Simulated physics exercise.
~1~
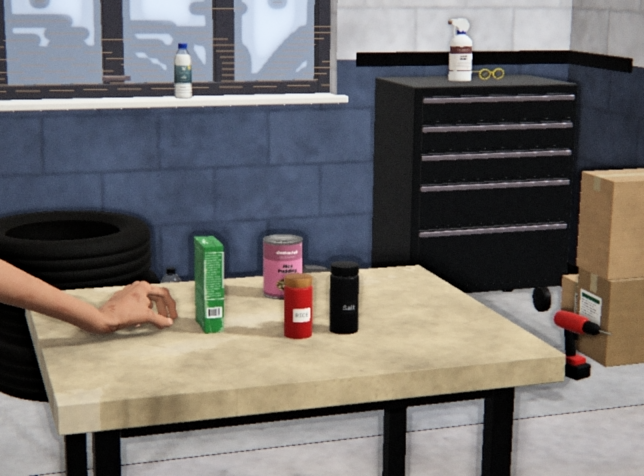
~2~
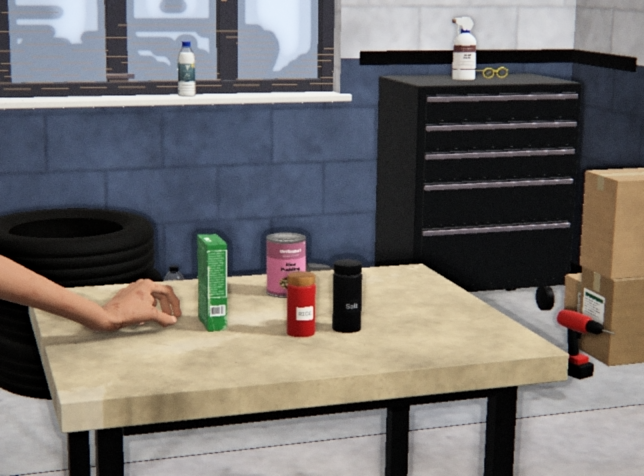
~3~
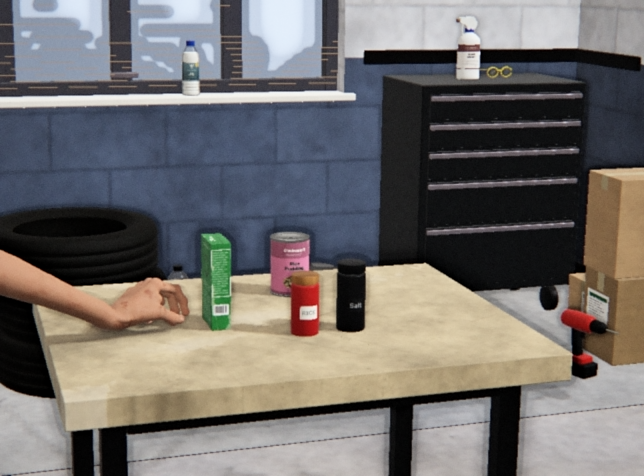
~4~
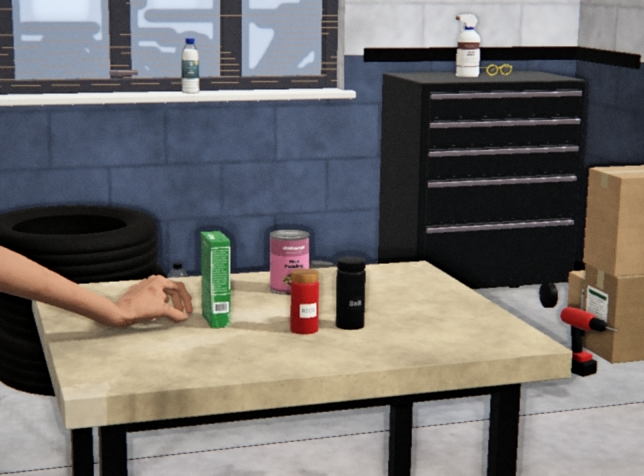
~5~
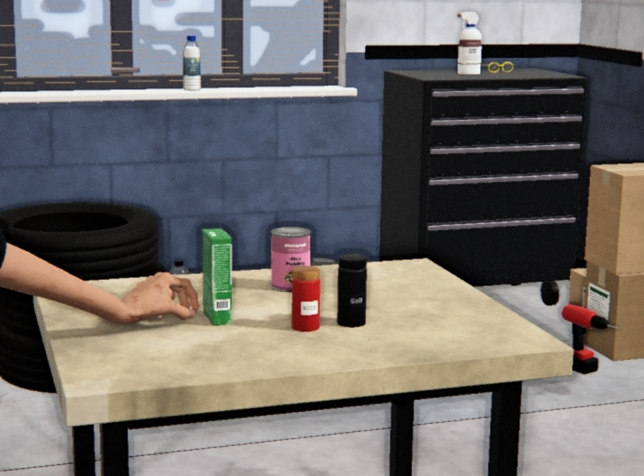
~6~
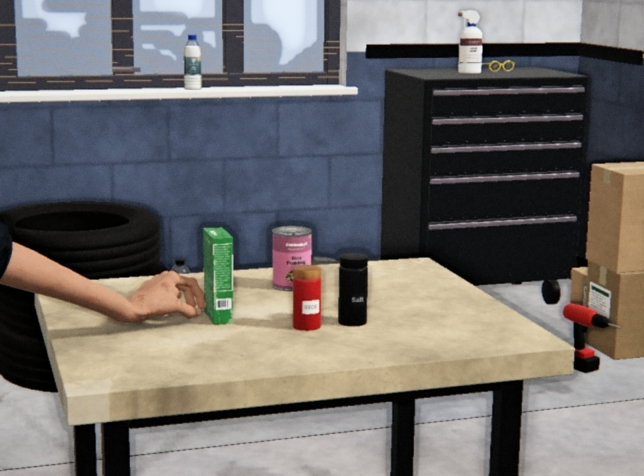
In a garage, a hand reaches slightly rightward across a worktable toward a green packet standing near a pink can and two bottles.
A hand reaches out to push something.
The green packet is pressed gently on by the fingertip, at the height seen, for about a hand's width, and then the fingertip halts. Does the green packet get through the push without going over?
Yes. Remains balanced.
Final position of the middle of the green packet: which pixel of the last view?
It winds up at roughly (283, 271).
Then, 0.40 s past the last view, green packet displaced a little near (232, 275).
Then, 0.80 s past the last view, green packet displaced about its own width near (251, 273).
Then, 1.10 s past the last view, green packet displaced about its own width near (266, 272).
Then, 1.60 s past the last view, green packet displaced about its own width near (283, 271).
Finally, moved from the start, green packet. Final places as the last picture's camera would see them, green packet near (283, 271).
